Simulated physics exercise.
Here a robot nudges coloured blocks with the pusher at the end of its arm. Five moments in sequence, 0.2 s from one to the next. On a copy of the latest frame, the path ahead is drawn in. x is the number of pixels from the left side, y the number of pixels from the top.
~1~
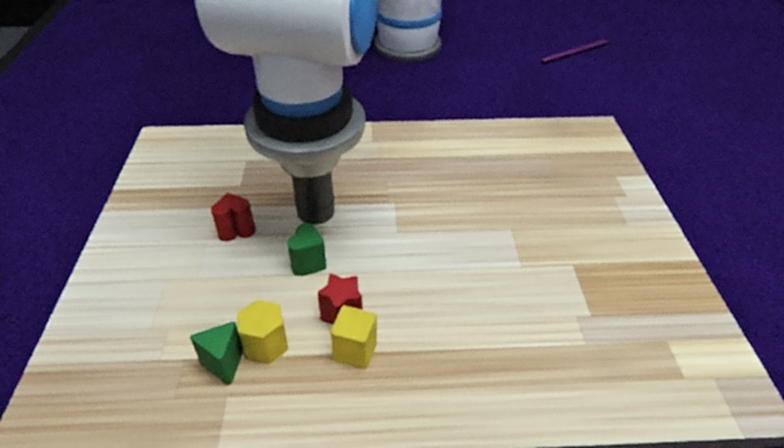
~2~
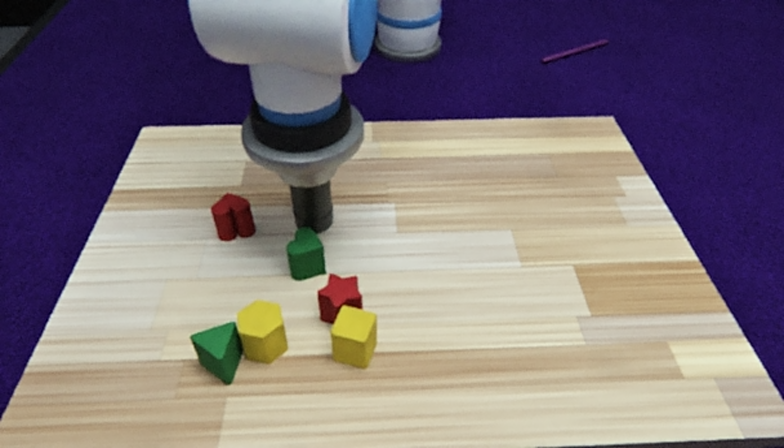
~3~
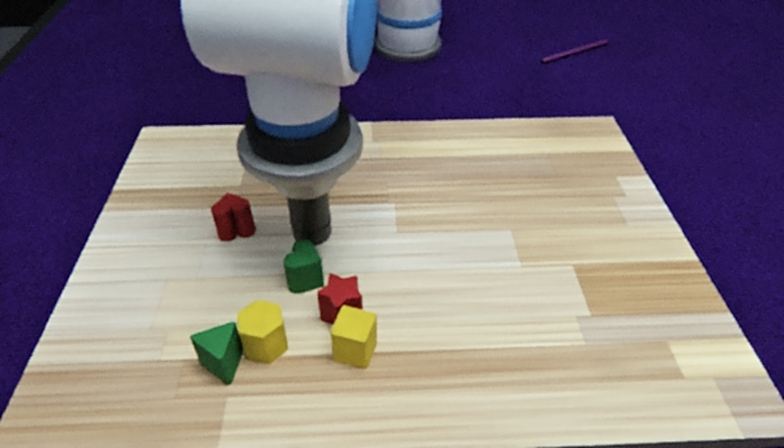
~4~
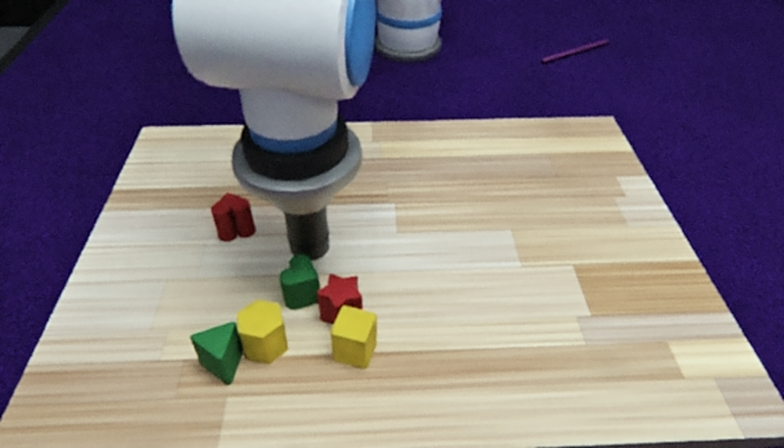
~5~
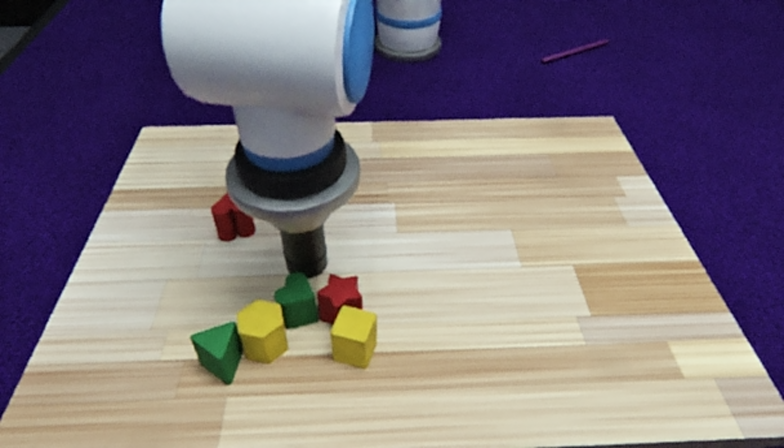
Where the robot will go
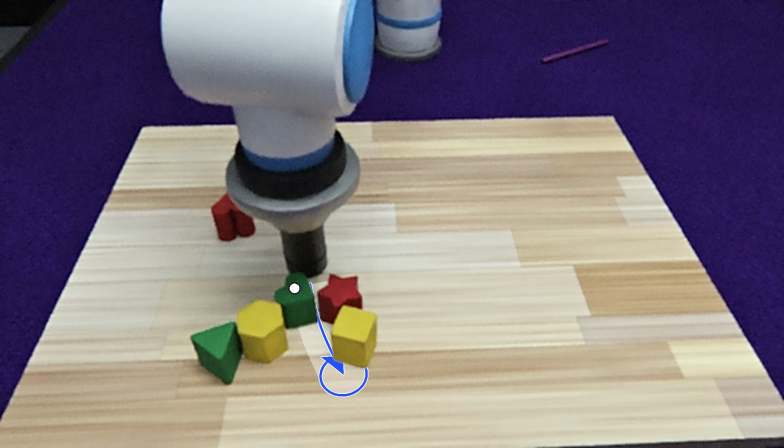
A pale wooden board lies on a purple surface, seen from above and in front by a camera that stays still. A white and blue robot arm reaches over a red block, a green heart, a red star, a yellow hexagon, a yellow square and a green triangle. Its dark pusher slides the heart a short way toward the viewer and slightly left, bringing it between the hexagon and star.
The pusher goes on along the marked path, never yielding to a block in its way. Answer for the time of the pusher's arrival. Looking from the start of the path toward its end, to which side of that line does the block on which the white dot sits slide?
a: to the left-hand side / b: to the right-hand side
I'll go with b - to the right-hand side.
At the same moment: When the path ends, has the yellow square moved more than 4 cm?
Final answer: No.
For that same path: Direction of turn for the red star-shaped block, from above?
From above, the red star-shaped block will be seen to turn anti-clockwise.
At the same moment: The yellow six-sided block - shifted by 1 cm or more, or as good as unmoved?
Well, the yellow six-sided block shifts from its place.
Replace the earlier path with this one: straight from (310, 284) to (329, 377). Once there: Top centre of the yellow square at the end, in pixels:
The middle of its upper face will lie at (375, 336).
Drawn move, from (310, 284) through (321, 328) to (344, 375); the dot is on the green heart.
On the path given first. One third of the way, pusher (314, 295); yellow six-sided block (257, 334), turned 60° clockwise; green heart (302, 322); red star-shaped block (350, 295); yellow square (362, 328), turned 15° clockwise.
Two thirds of the way, pusher (326, 325); yellow six-sided block (257, 336), turned 65° clockwise; green heart (303, 354), turned 25° clockwise; red star-shaped block (362, 304), turned 50° anticlockwise; yellow square (377, 335), turned 55° clockwise.
At the end, pusher (342, 356); yellow six-sided block (257, 336), turned 65° clockwise; green heart (302, 375), turned 80° clockwise; red star-shaped block (364, 306), turned 65° anticlockwise; yellow square (383, 337), turned 55° clockwise.
